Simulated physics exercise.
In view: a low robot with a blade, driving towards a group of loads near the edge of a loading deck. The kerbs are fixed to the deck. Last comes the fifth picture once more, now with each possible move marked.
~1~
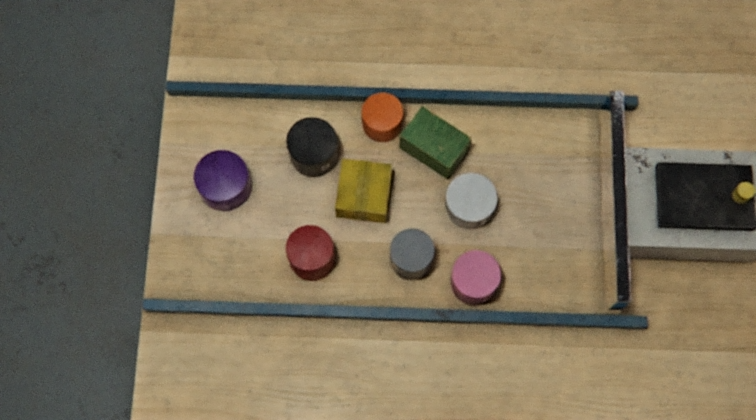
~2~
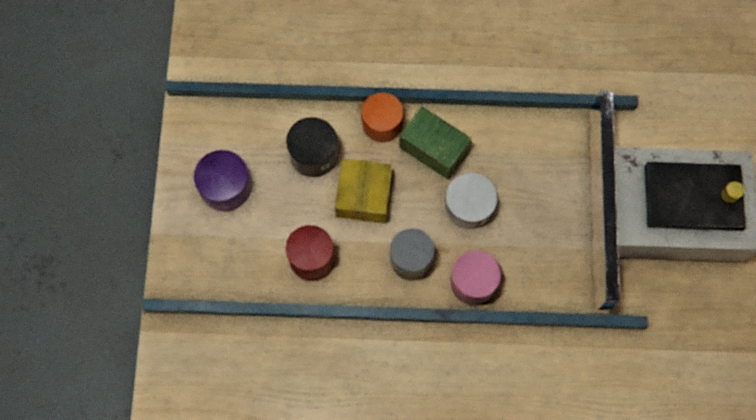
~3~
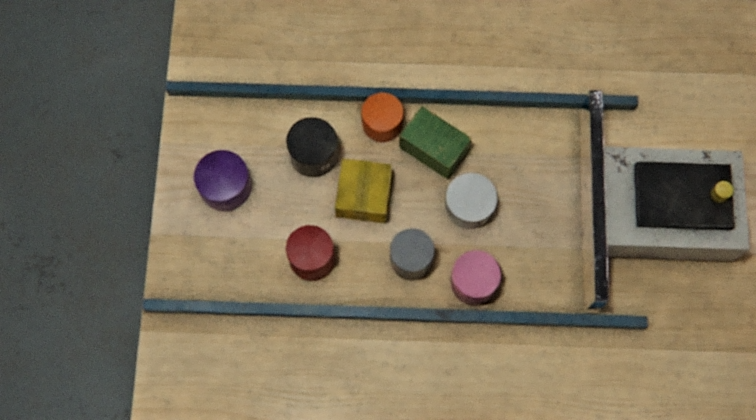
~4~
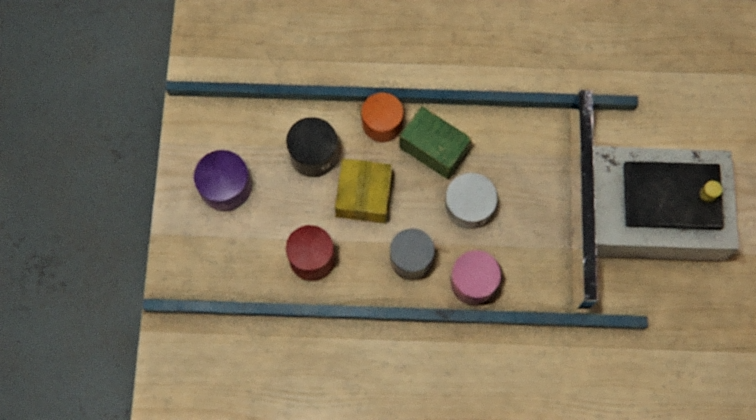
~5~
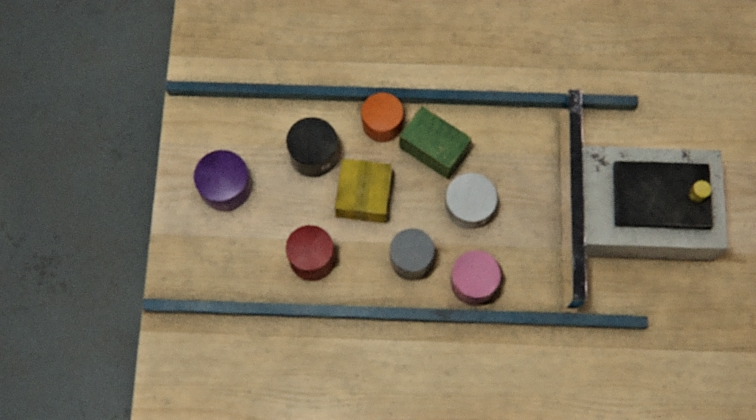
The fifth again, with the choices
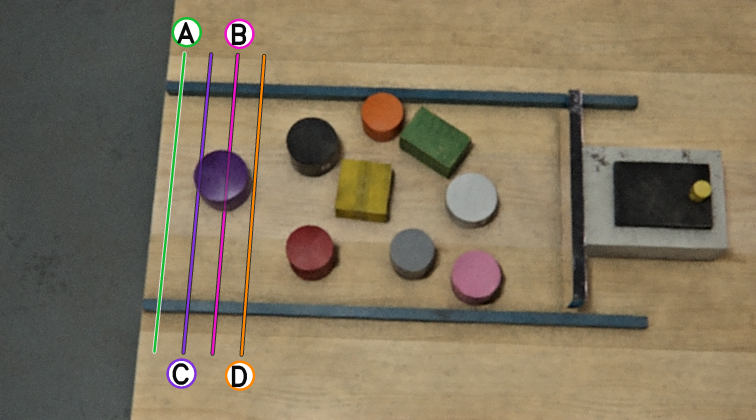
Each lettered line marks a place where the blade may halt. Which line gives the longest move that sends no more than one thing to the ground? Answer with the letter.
Up to line D.
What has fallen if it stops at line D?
The purple canister goes over.
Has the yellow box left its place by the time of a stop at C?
By then, yes.
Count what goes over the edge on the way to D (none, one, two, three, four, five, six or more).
By then, one.
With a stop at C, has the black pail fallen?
Yes.
On the copy, A at (170, 196); B at (226, 197); C at (198, 197); D at (253, 198).
On D. First, robot (538, 190); orange canister (375, 116); pink pail (426, 280).
Then, robot (422, 186); purple canister (215, 179); black pail (257, 131).
Finally, robot (331, 183); purple canister over the edge; black pail (172, 123); one fallen.
By contrast, A drops nine; B drops three; C drops four.
